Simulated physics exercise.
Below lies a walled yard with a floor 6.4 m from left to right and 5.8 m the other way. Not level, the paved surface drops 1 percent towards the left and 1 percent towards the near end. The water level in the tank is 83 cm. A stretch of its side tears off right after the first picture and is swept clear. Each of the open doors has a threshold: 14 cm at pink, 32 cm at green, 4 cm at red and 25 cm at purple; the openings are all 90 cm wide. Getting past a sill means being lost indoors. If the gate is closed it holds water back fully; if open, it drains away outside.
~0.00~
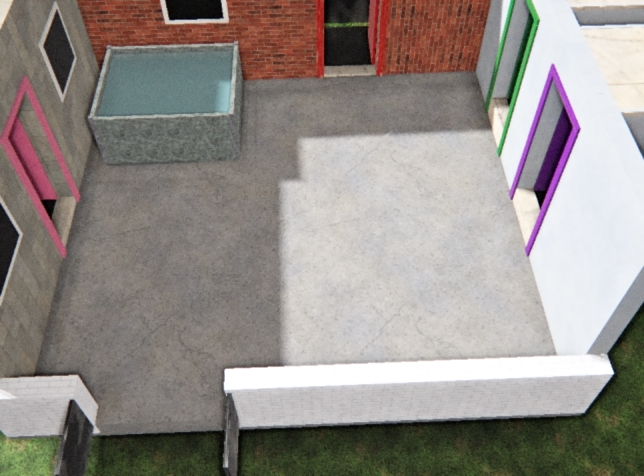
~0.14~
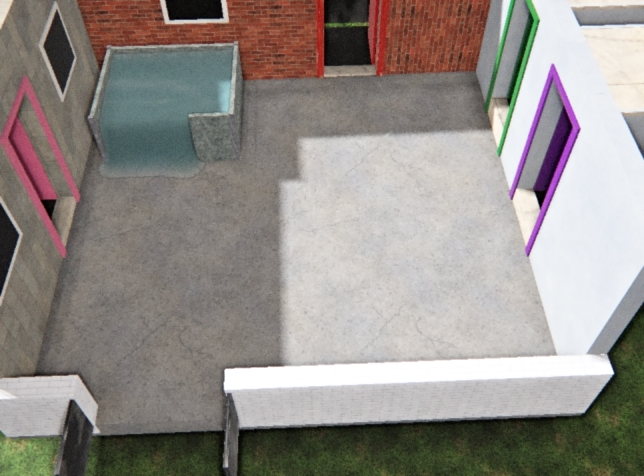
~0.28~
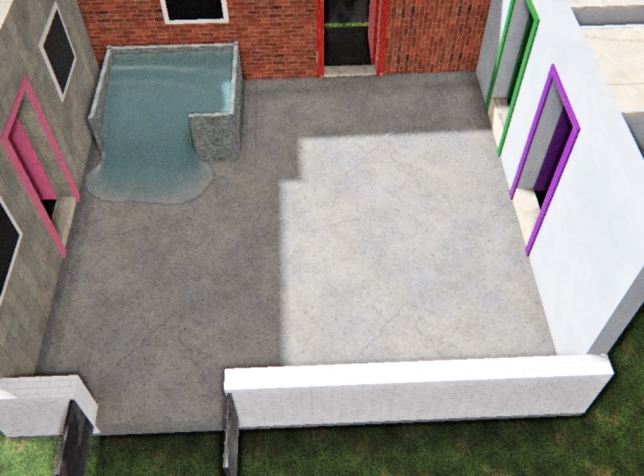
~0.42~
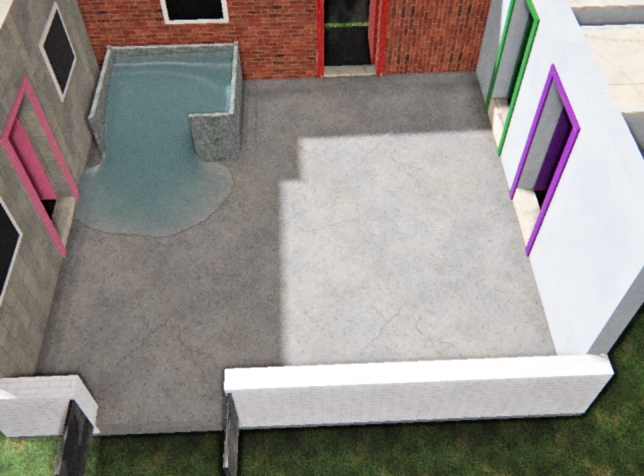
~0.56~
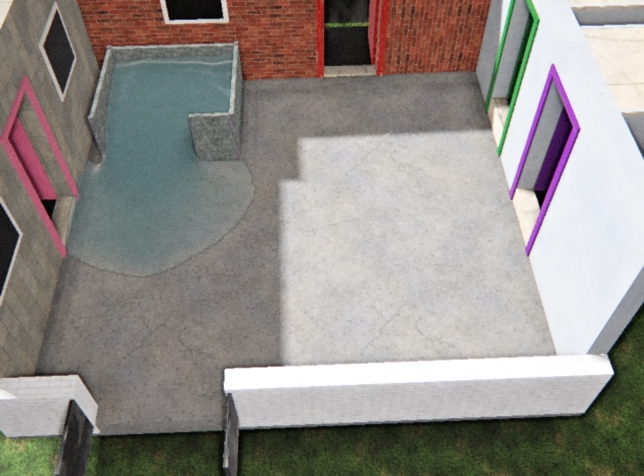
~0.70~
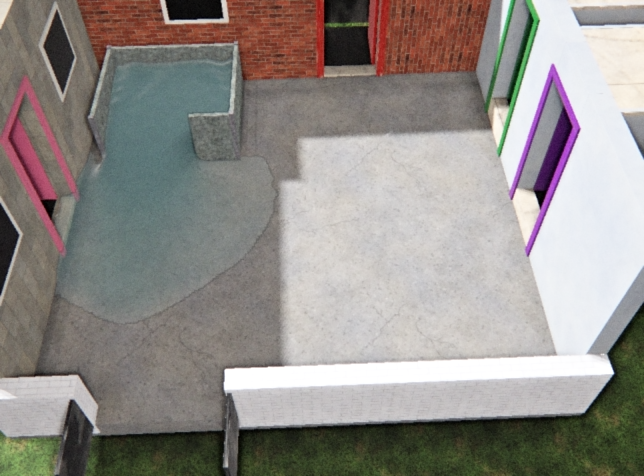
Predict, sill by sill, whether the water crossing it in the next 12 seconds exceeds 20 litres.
My prediction: At the pink door it is above 20 litres; at the green door it is 20 litres or less; at the red door it is 20 litres or less; at the purple door it is 20 litres or less.
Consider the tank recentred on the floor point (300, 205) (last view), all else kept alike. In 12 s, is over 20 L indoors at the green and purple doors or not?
Green gets no more than that, purple gets no more than that.
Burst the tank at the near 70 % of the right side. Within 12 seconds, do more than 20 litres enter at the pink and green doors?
Checking each door against the limit: Pink does not exceed it, green does not exceed it.
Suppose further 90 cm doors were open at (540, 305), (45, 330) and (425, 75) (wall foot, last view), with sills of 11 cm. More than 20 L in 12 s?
Check each in turn: The first fails, the second succeeds, the third fails.
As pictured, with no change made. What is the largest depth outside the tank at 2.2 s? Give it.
Around 50 centimetres.
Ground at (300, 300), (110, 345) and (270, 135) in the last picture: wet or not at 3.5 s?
The first point is awash, the second is awash and the third is not yet hit.
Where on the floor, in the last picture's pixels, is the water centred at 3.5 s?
Near (172, 244).
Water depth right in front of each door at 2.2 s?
Depth readings (cm): Pink = 22; green = 0; red = 0; purple = 0.
After 1.4 s water covers 35 % of the floor and is deepest (60 cm) near (28, 408); pink door 29 cm at the sill, 19 L in, green door not reached, red door not reached, purple door not reached.
After 2.2 s water covers 40 % of the floor and is deepest (50 cm) near (28, 408); pink door 22 cm at the sill, 65 L in, green door not reached, red door not reached, purple door not reached.
After 3.5 s water covers 45 % of the floor and is deepest (26 cm) near (28, 408); pink door 15 cm at the sill, 81 L in, green door not reached, red door not reached, purple door not reached.
After 7.0 s water covers 70 % of the floor and is deepest (12 cm) near (483, 387); pink door 7 cm at the sill, 83 L in, green door 3 cm at the sill, 0 L in, red door not reached, purple door 6 cm at the sill, 0 L in.
After 12.0 s water covers 100 % of the floor and is deepest (8 cm) near (253, 82); pink door 3 cm at the sill, 83 L in, green door 2 cm at the sill, 0 L in, red door 3 cm at the sill, 0 L in, purple door 2 cm at the sill, 0 L in.
